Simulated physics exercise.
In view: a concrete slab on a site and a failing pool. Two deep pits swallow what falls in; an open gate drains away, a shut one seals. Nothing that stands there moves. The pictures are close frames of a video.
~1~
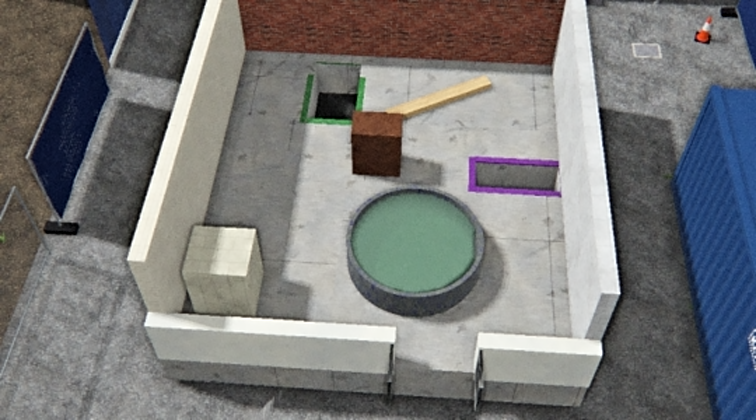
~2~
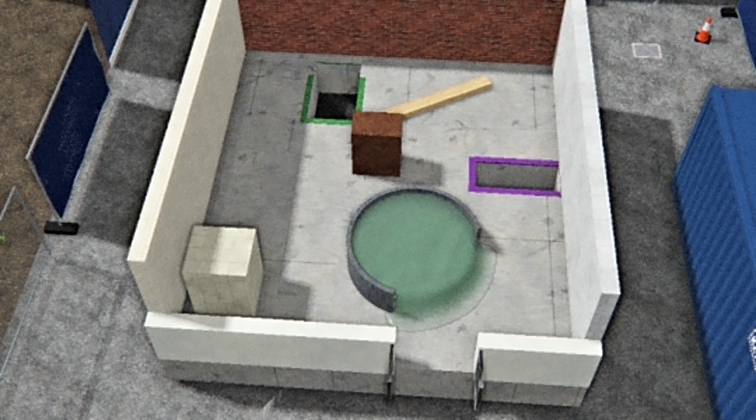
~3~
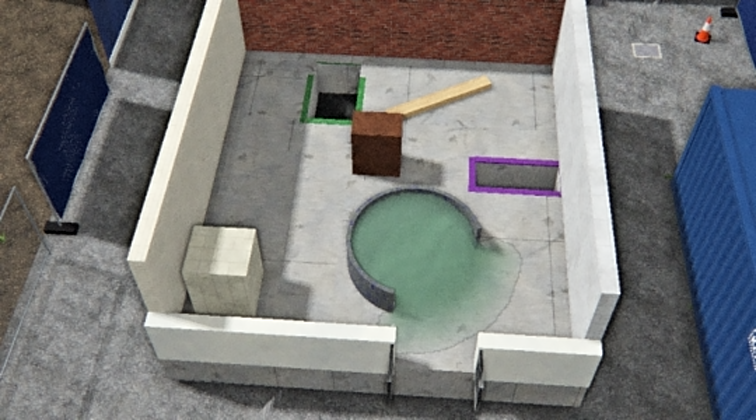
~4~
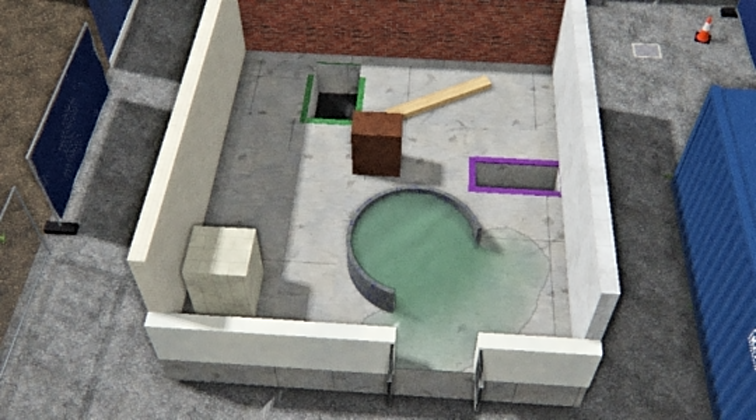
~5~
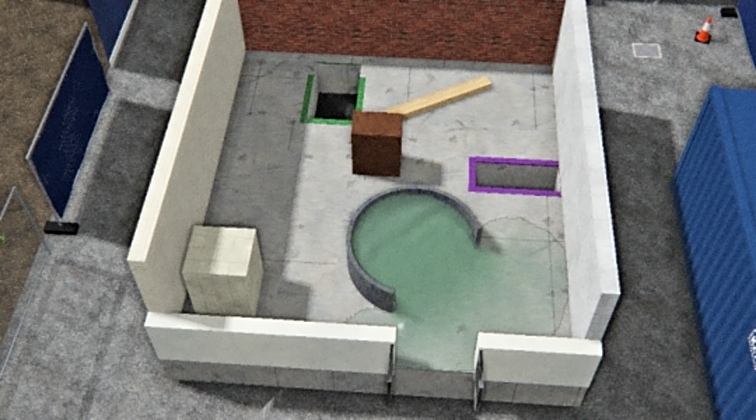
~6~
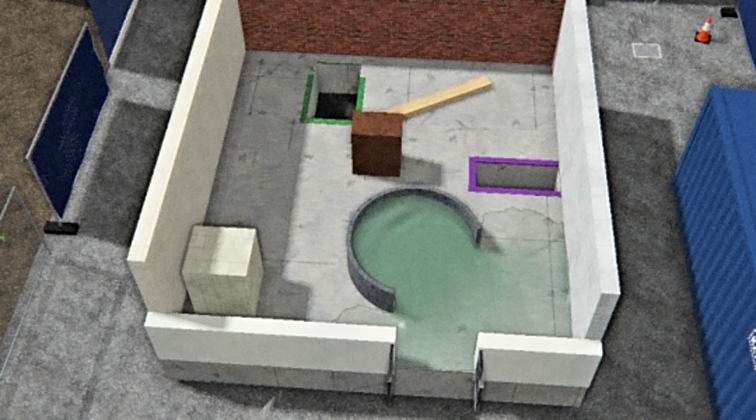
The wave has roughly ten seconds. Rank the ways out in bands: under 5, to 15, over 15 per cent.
The gate takes over 15 %; the green pit takes under 5 %; the purple pit takes over 15 %.
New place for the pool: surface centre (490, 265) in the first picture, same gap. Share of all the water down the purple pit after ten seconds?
Roughly, in per cent: Purple 20.
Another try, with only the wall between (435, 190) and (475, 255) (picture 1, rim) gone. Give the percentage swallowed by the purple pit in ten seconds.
Roughly, in per cent: Purple 60.
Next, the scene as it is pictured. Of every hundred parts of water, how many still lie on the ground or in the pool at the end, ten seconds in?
Close to 32 %.
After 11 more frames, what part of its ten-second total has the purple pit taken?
Some 5 per cent.
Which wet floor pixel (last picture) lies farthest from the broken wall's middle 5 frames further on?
Near (245, 343).
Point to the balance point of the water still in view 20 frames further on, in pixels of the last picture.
Close to (470, 284).
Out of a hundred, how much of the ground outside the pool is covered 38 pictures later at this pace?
Roughly 30 per cent.
A moment on, water covers 20 % of the floor; the gate 10 %, the green pit 0 %, the purple pit 0 %.
Next, water covers 20 % of the floor; the gate 18 %, the green pit 0 %, the purple pit 1 %.
Then, water covers 25 % of the floor; the gate 27 %, the green pit 0 %, the purple pit 8 %.
Later, water covers 30 % of the floor; the gate 36 %, the green pit 0 %, the purple pit 21 %.
In the end, water covers 35 % of the floor; the gate 43 %, the green pit 0 %, the purple pit 25 %.
